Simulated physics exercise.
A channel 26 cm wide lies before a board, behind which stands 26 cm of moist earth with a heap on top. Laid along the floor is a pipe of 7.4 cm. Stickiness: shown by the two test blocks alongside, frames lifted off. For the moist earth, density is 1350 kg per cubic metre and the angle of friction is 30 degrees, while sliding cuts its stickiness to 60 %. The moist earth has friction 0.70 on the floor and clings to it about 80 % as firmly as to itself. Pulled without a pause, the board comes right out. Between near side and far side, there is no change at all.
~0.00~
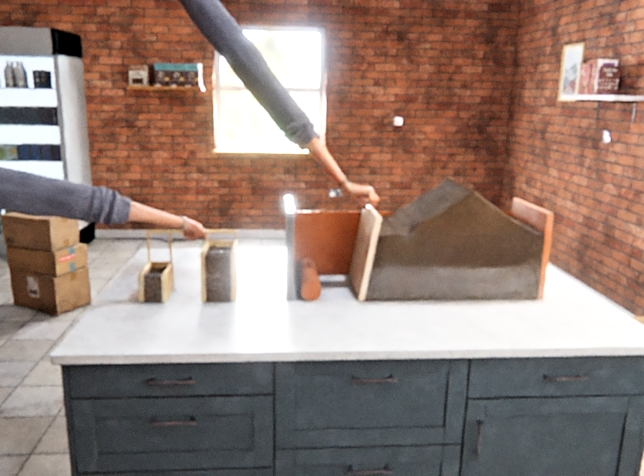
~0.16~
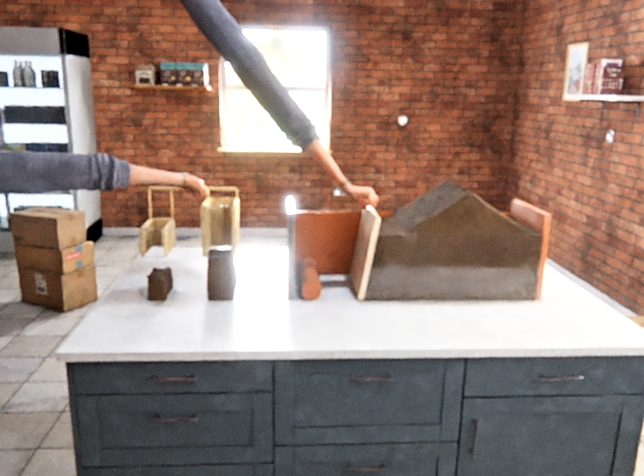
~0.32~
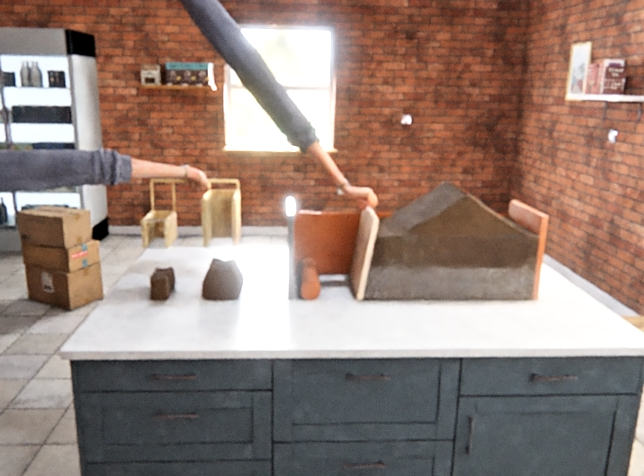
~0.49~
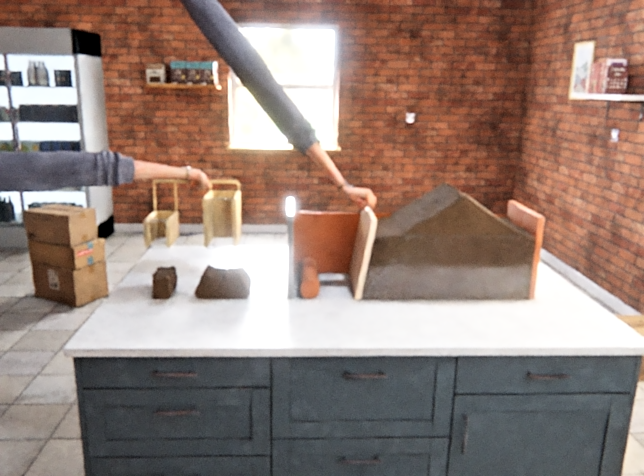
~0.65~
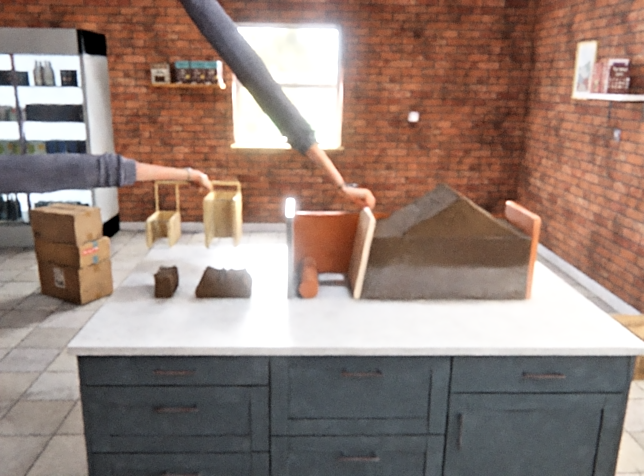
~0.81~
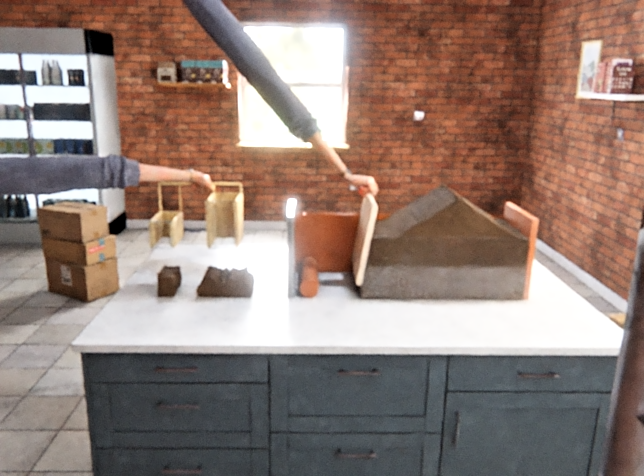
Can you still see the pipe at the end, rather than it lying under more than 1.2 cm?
Yes, it can still be seen.
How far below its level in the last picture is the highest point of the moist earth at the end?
The gap comes to some 3.5 centimetres.
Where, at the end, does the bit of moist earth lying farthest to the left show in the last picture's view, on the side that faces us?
(322, 292), give or take.
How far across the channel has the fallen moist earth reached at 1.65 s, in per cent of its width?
It has reached close to 30 per cent of the channel's width.
After 1.06 s, the face still stands and nothing lies on the pipe.
After 1.35 s, the face still stands and nothing lies on the pipe.
After 1.65 s, the fallen stuff reaches 32 % of the way across and nothing lies on the pipe.
After 1.94 s, the fallen stuff reaches 56 % of the way across and nothing lies on the pipe.
After 2.02 s, at the end, the fallen stuff reaches 56 % of the way across and nothing lies on the pipe.
